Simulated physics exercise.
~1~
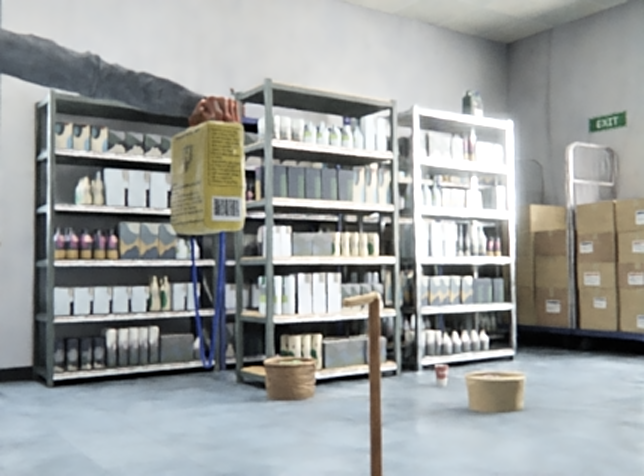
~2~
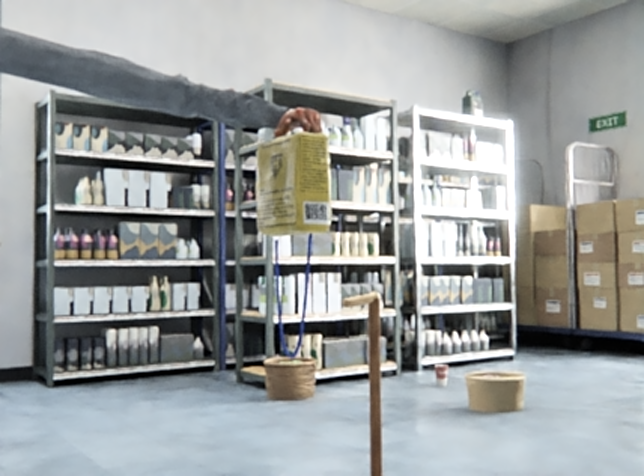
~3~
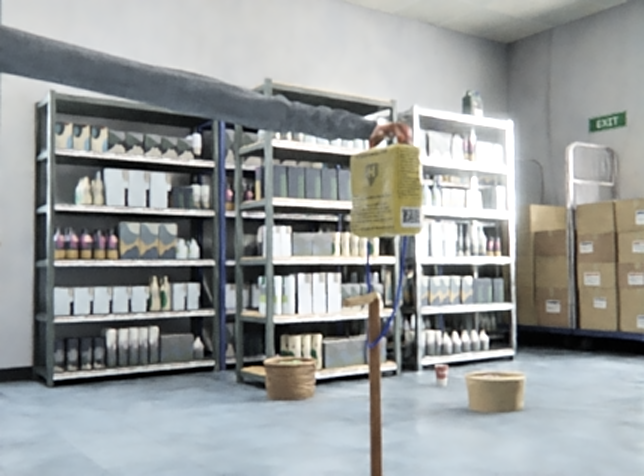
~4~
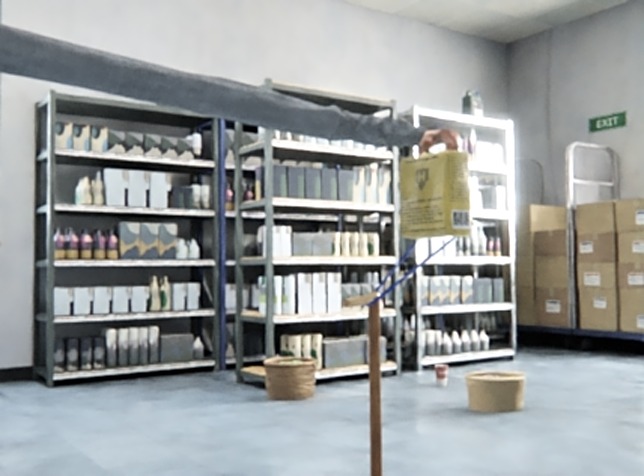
A yellow bag with blue cords dangling beneath it hangs from a hand at the end of a long grey sleeve, in a storeroom seen from a fixed view facing three stocked metal shelves. A thin brown post with a short bar at its top stands in front, with two tan baskets on the pale floor and stacked cartons at the right. The arm carries the bag rightward, nearing the post and then passing over it. The trailing cord catches on the post's hook, pulls tight and jerks the bag back, and the hand stops.
